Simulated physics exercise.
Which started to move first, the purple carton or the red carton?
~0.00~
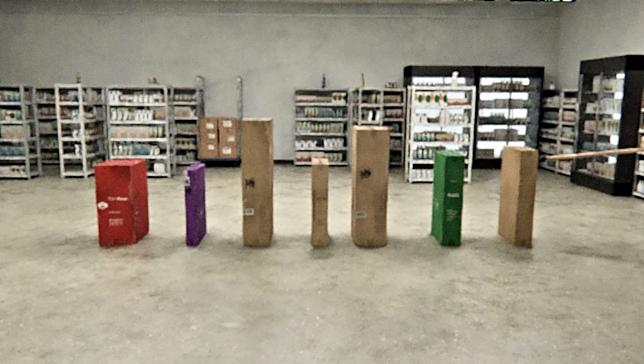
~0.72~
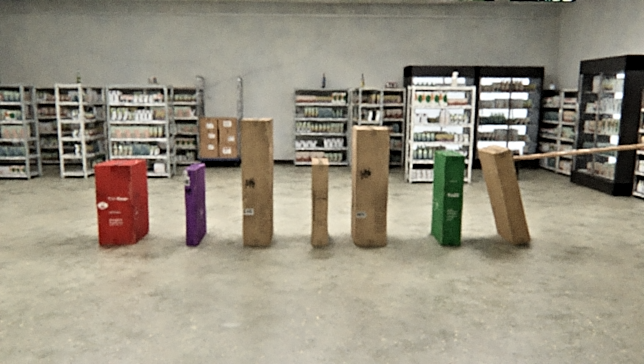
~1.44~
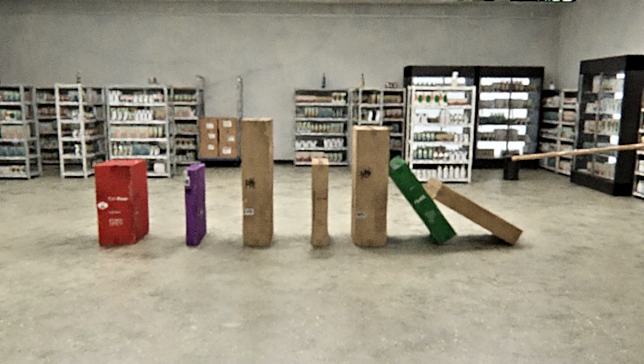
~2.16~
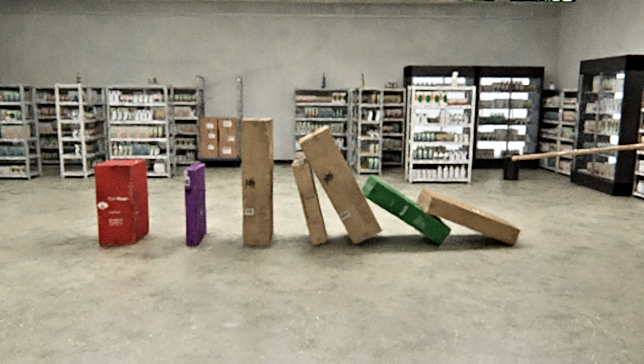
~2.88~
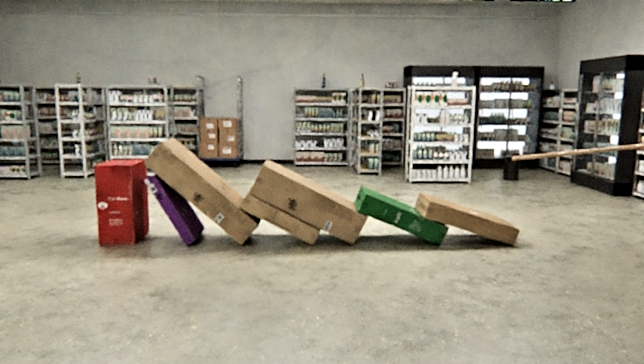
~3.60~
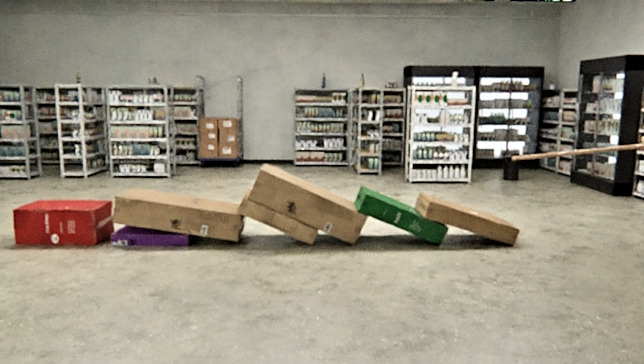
The purple carton started to move first, tipping to the left while the red carton was still standing in place.
